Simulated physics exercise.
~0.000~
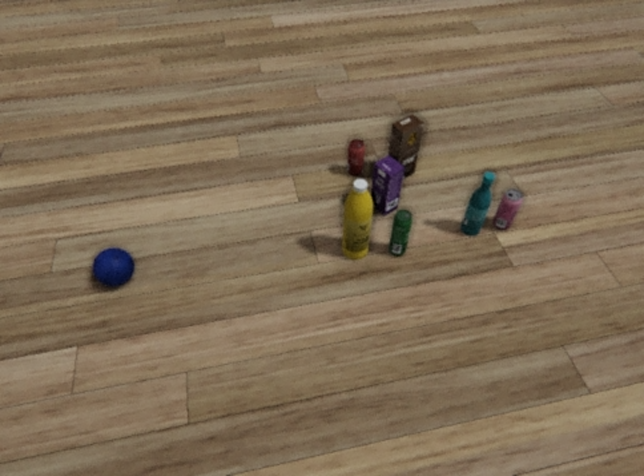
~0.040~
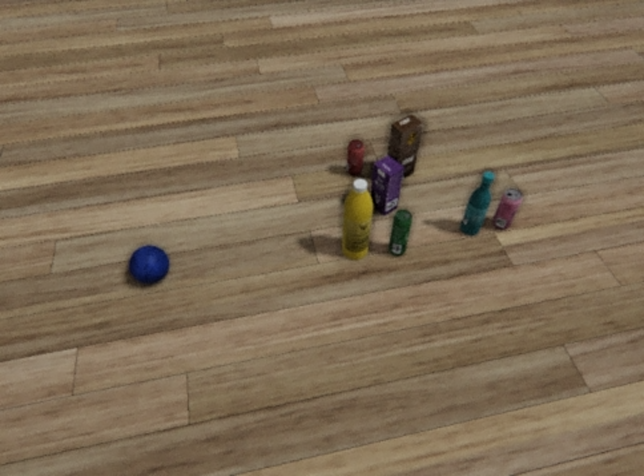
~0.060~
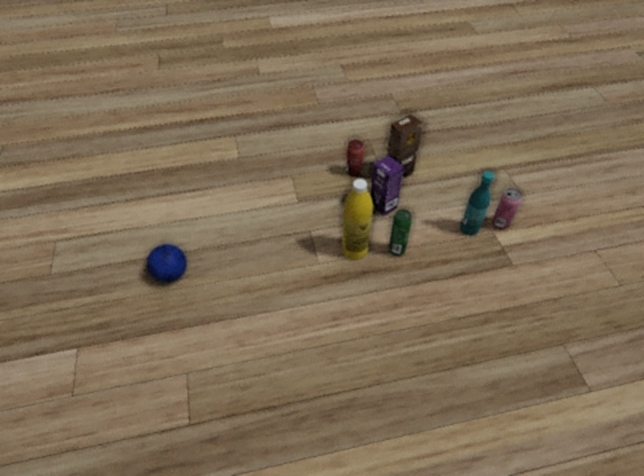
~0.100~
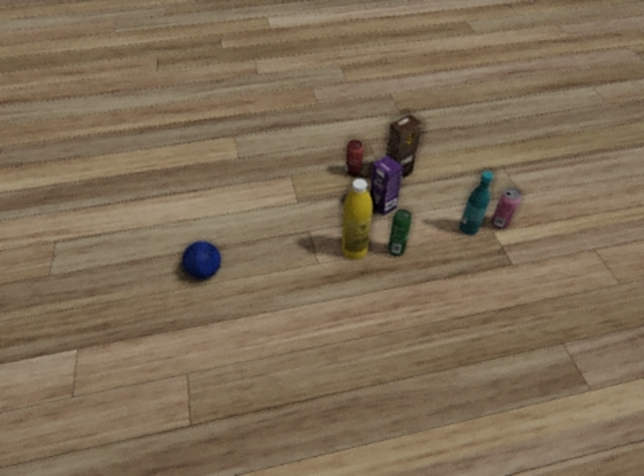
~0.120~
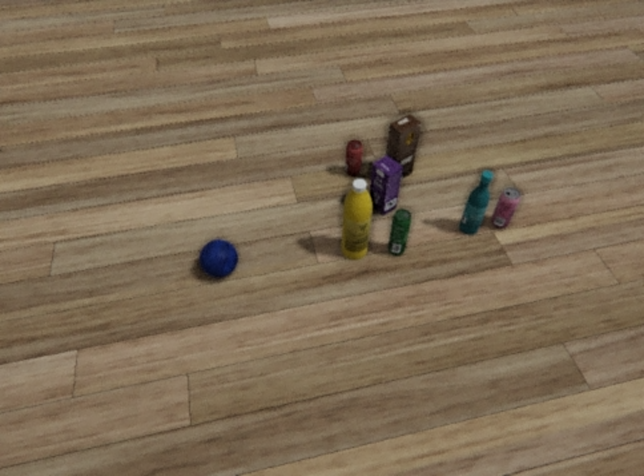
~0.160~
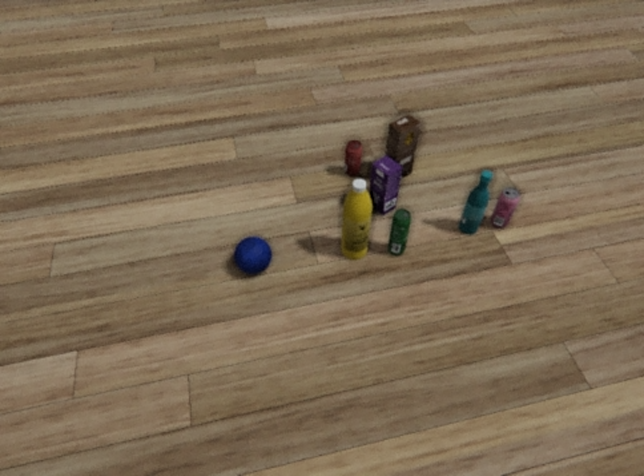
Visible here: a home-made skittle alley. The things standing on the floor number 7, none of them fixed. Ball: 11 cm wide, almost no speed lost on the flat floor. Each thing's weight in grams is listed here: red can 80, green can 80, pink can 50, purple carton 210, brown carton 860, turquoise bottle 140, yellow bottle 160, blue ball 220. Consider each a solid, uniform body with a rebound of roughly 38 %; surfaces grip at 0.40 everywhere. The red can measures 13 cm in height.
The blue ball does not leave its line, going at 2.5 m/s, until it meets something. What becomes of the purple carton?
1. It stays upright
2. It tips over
Option 1: It stays upright.
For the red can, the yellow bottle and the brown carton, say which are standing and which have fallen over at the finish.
Here's how it ends: The red can never goes down, the yellow bottle comes down, and the brown carton never goes down.
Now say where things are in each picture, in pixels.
In the first picture, ball 0 cm along; blue ball (114, 267); purple carton (386, 187).
In the second picture, ball 10 cm along; blue ball (149, 264); pink can (507, 210).
In the third picture, ball 15 cm along; blue ball (167, 263); turquoise bottle (479, 204).
In the fourth picture, ball 25 cm along; blue ball (202, 260); red can (354, 159).
In the fifth picture, ball 30 cm along; blue ball (219, 258); pink can (505, 209).
In the sixth picture, ball 40 cm along; blue ball (253, 255); purple carton (384, 187).
Around 0.56 s, ball 97 cm along; blue ball near (446, 258); green can at 51° to upright; yellow bottle at 31° to upright.
Around 1.16 s, ball 148 cm along; blue ball near (640, 298); green can on its side; yellow bottle on its side.
Around 2.06 s, green can on its side; yellow bottle on its side.
Around 3.26 s, purple carton resting near (384, 187).
Finally (4.0 s), on their side or leaning hard on the floor, green can and yellow bottle; the other 5 still in place (within 8 cm). Final places as that camera would see them, purple carton near (384, 187).
